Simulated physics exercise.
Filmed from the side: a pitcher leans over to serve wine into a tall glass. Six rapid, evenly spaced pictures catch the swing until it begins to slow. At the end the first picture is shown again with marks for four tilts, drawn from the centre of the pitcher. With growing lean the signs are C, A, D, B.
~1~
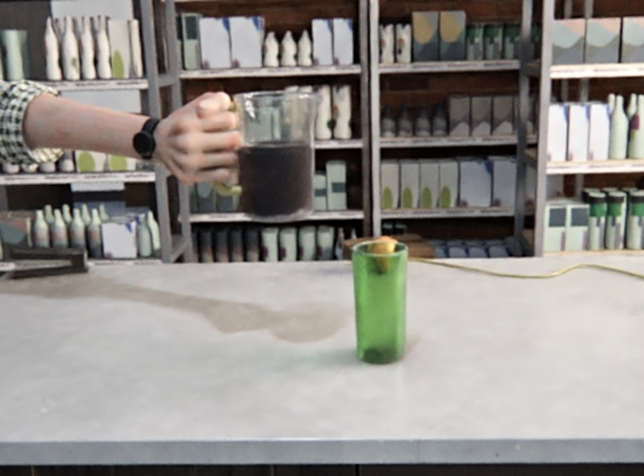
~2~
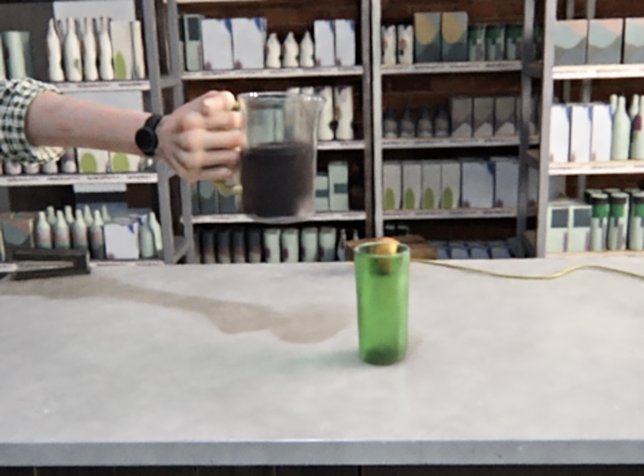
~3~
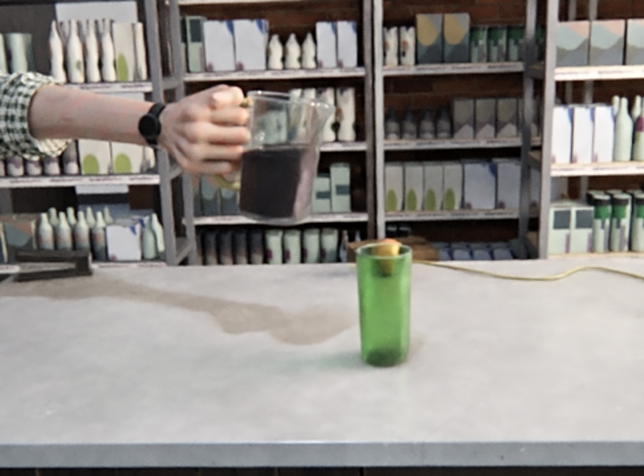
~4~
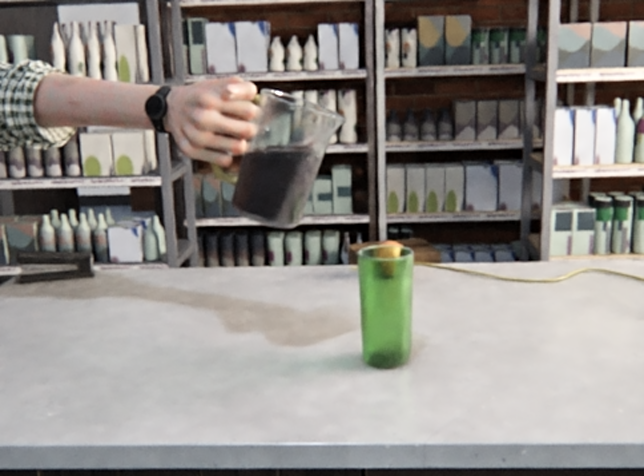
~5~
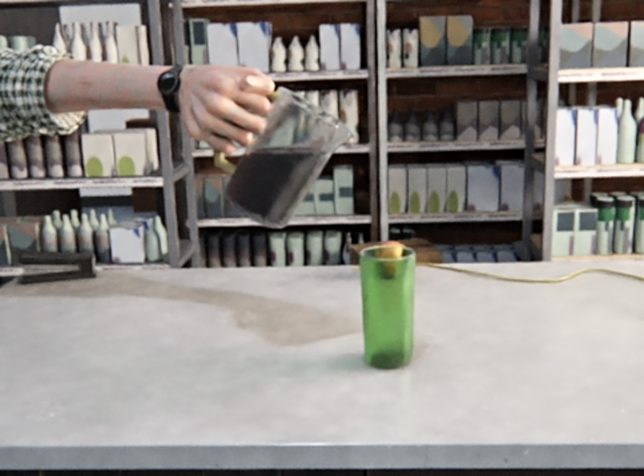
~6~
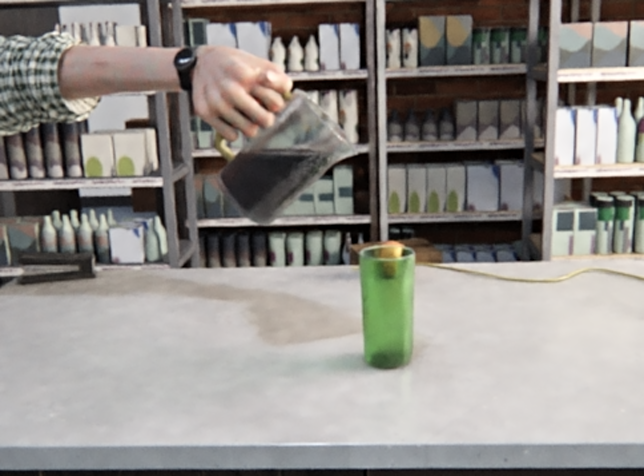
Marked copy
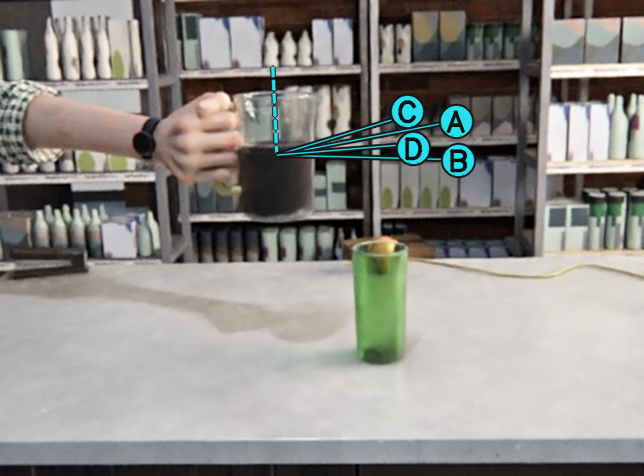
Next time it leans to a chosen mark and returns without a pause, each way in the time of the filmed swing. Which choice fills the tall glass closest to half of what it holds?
Choose C.
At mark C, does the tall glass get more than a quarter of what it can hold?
Yes, it does.
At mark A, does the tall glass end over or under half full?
Over.
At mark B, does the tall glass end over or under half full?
Over half.
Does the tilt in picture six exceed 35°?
Yes, it does.
On the marked copy, A at (439, 124); B at (441, 159); C at (391, 120); D at (395, 145).
If A is chosen, the tall glass ends with about 67 % of what it can hold.
If B is chosen, the tall glass ends with about 97 % of what it can hold; 6 % of the wine is spilt.
If C is chosen, the tall glass ends with about 49 % of what it can hold.
If D is chosen, the tall glass ends with about 86 % of what it can hold.
